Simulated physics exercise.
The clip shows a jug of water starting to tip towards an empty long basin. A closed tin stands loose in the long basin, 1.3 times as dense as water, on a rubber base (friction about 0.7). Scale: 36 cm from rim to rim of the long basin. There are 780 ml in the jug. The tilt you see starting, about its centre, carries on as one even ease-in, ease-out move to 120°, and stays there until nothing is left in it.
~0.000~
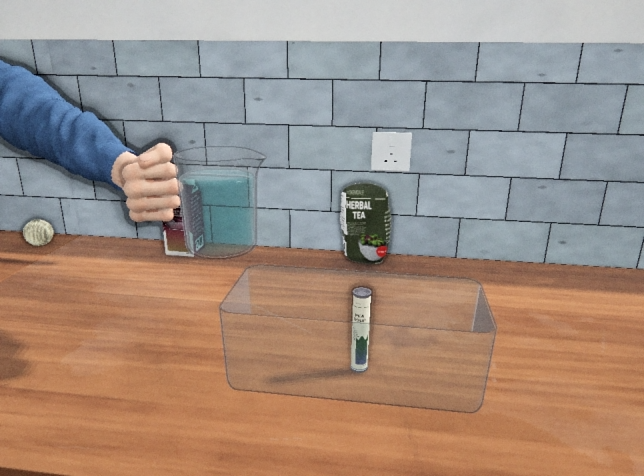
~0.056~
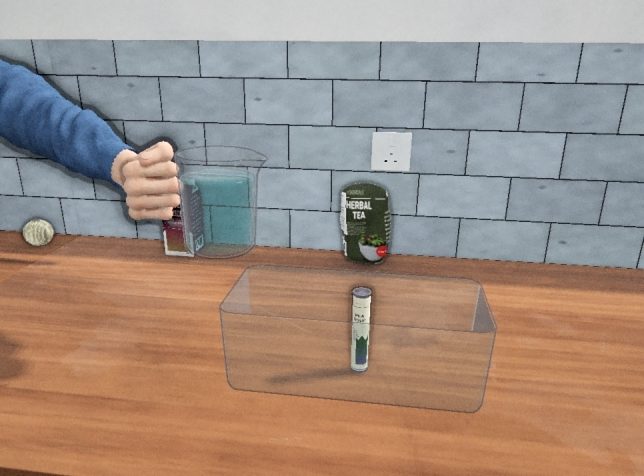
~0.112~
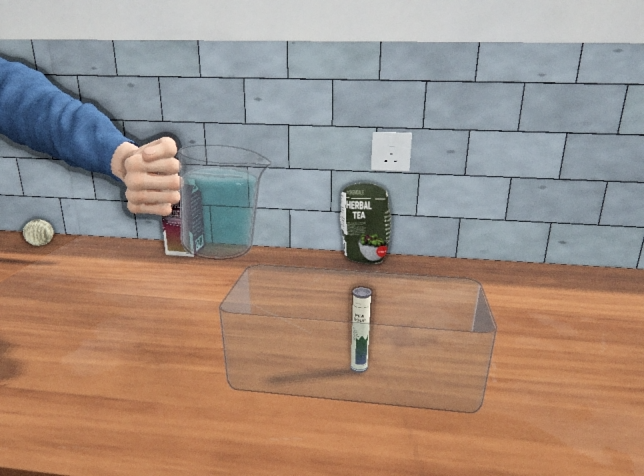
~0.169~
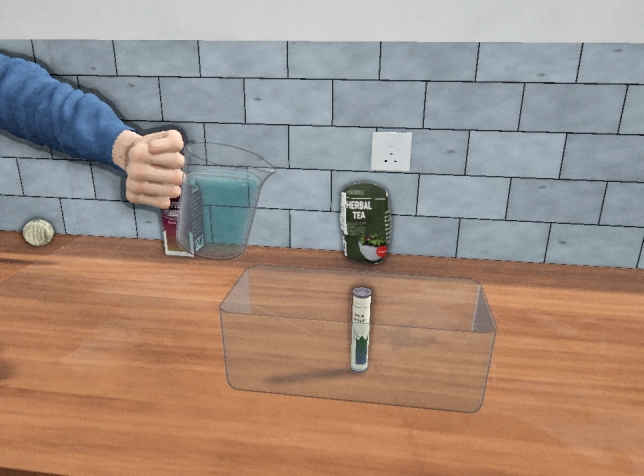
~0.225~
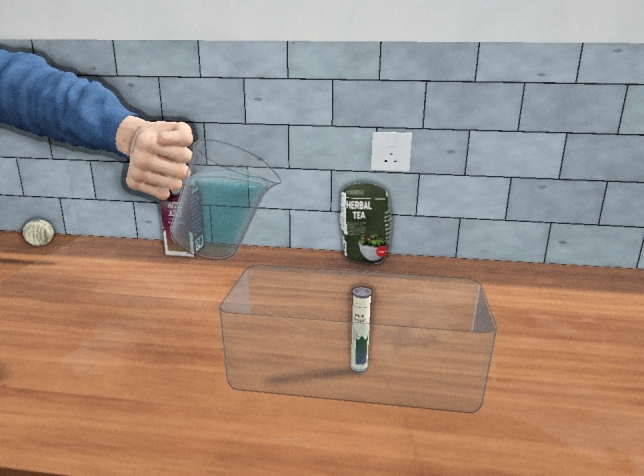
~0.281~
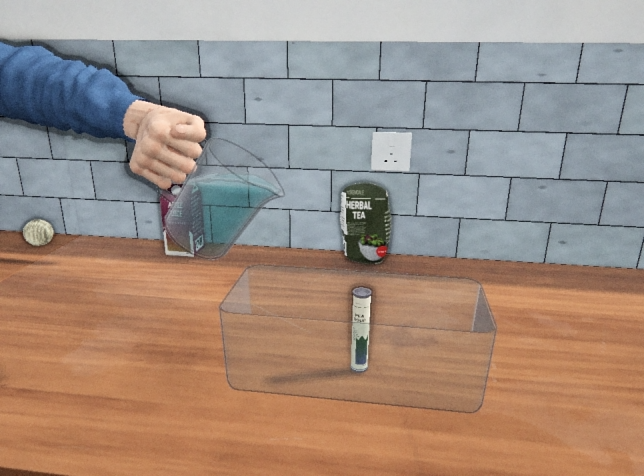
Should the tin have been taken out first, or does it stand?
The tin remains upright.
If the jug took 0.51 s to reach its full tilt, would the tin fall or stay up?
Then it keeps standing.
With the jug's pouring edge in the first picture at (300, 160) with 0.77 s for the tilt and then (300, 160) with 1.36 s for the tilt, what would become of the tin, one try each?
First it topples; then it goes over.
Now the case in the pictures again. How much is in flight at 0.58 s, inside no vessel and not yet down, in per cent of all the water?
About 22 per cent.
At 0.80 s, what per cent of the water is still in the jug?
Some 7 per cent.
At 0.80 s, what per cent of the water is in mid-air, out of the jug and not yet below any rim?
About 7 per cent.
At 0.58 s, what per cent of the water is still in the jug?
Some 56 per cent.
By 0.58 s the tilt is 103° and 57 per cent is still to pour; the tin stands where it began.
By 0.80 s the tilt is 120° and 7 per cent is still to pour; the tin stands where it began.
By 1.02 s the tilt is 120° and 0 per cent is still to pour; the tin stands where it began.
By 1.27 s the tilt is 120° and 0 per cent is still to pour; the tin stands where it began.
At rest the tin stands where it began.
